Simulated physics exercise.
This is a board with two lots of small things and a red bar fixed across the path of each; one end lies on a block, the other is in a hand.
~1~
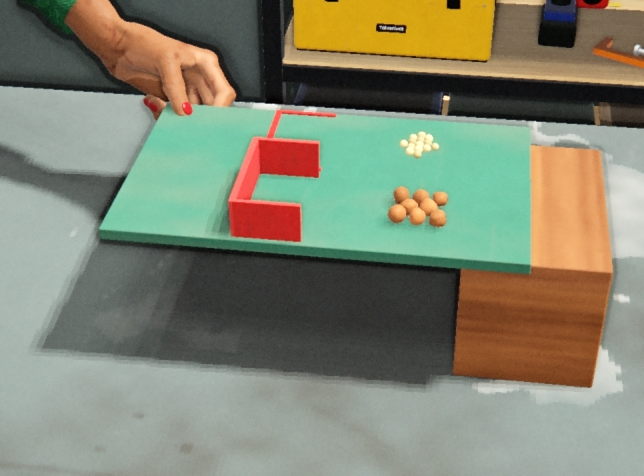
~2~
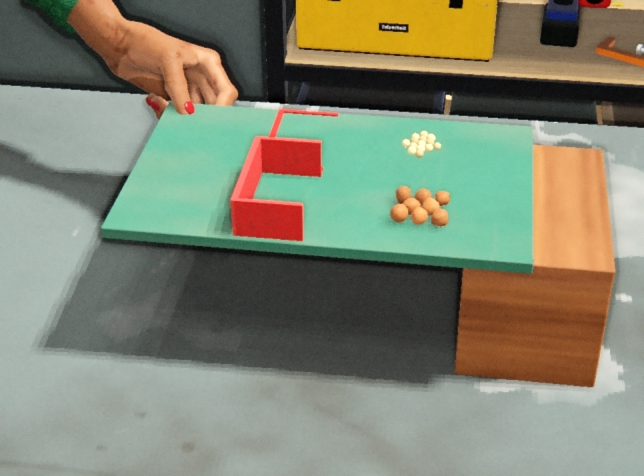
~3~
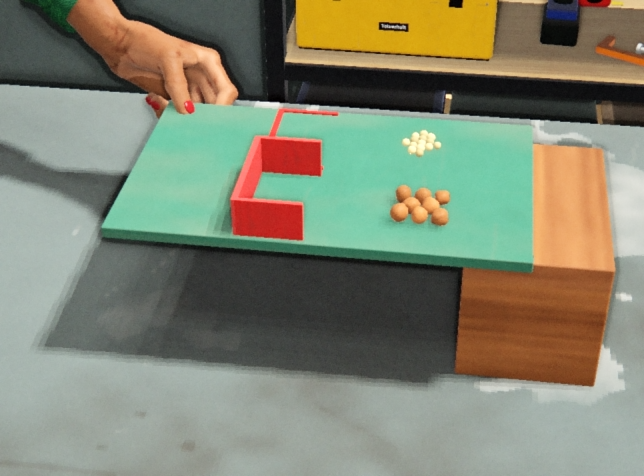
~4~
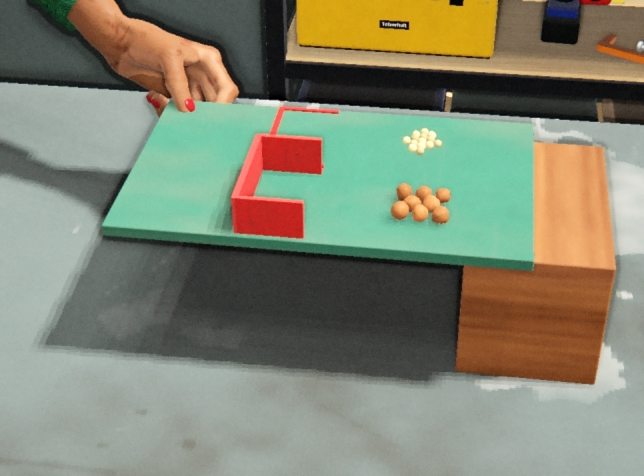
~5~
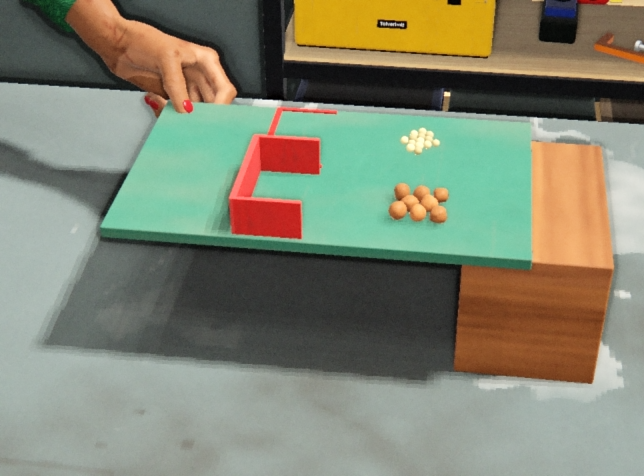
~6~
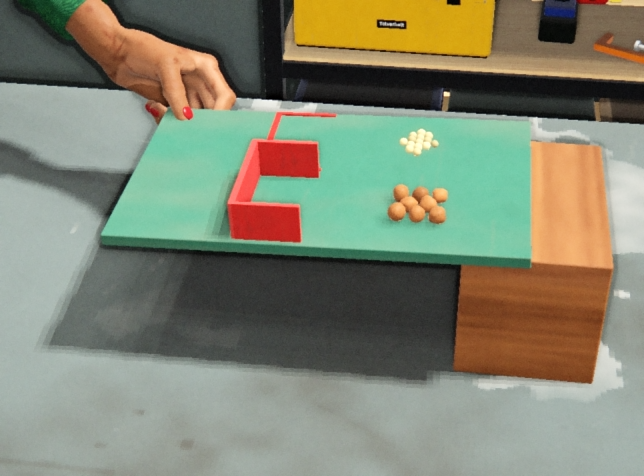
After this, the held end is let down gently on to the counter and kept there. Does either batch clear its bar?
In this case the front batch is kept back by its strip while the back batch makes it past its strip.
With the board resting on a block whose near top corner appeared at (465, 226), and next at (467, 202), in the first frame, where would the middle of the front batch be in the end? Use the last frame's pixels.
Try one: About (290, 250). Try two: About (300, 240).
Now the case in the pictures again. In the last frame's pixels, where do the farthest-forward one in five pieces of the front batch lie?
Resting position: Approx. (272, 263).
Then, 0.57 s on from there, board sloping at 16°; front batch on its way down; back batch on its way down.
Then, 1.08 s on from there, board resting at 25°; front batch has reached its bar; back batch all but a few past its bar.
In the end, board resting at 25°; front batch gathered behind its bar; back batch all but a few past its bar.
